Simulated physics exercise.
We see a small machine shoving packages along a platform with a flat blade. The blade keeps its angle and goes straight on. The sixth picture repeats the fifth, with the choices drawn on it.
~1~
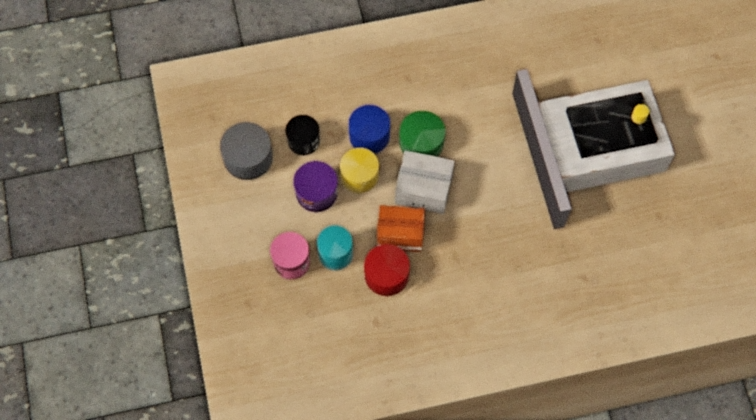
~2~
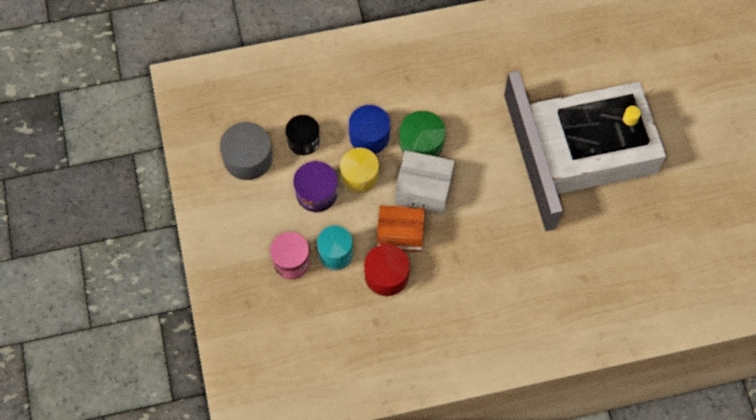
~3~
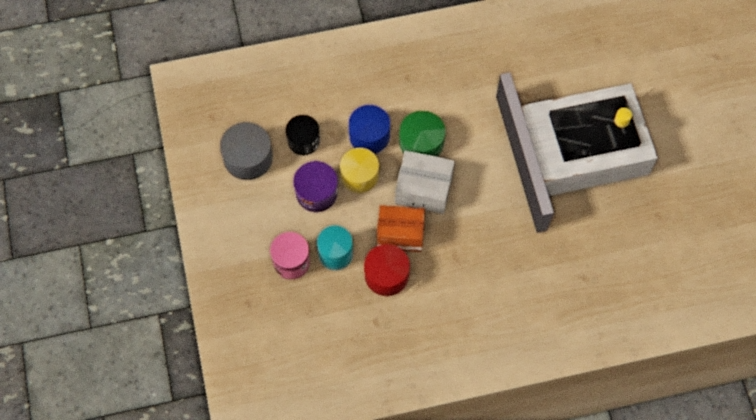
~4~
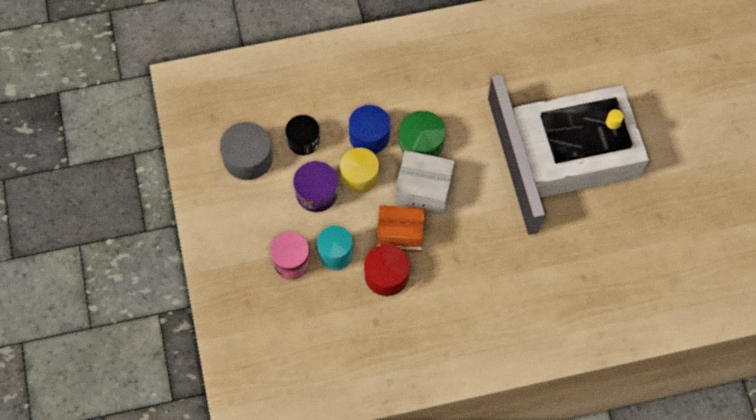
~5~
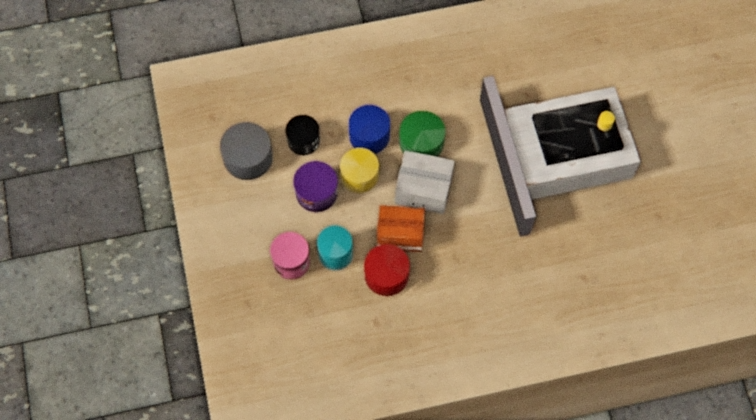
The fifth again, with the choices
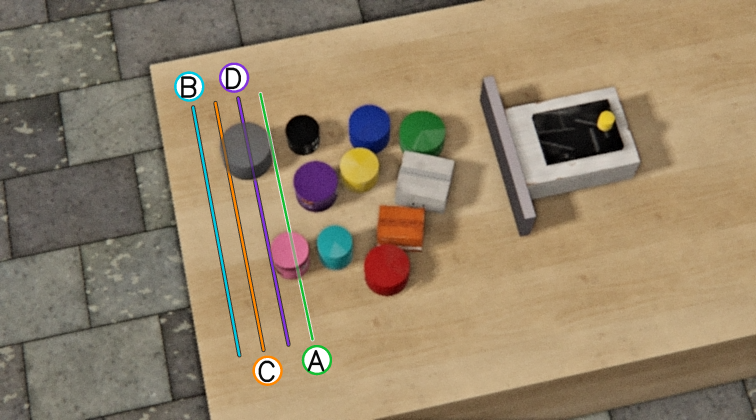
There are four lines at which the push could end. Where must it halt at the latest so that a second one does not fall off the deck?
Up to line D.
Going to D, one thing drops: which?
The pink pail goes over.
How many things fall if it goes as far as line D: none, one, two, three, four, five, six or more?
By then, one.
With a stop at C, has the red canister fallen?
No.
On the marked copy, A at (285, 211); B at (215, 226); C at (238, 221); D at (262, 216).
Following D. Soon after the start, robot (486, 150); blue canister (346, 129); red canister (387, 275).
Later, robot (399, 168); pink pail (243, 265); purple pail (260, 223).
In the end, robot (329, 182); pink pail over the edge; purple pail (190, 238); one fallen.
As for the rest, A is within the limit but short; B drops four; C drops four.
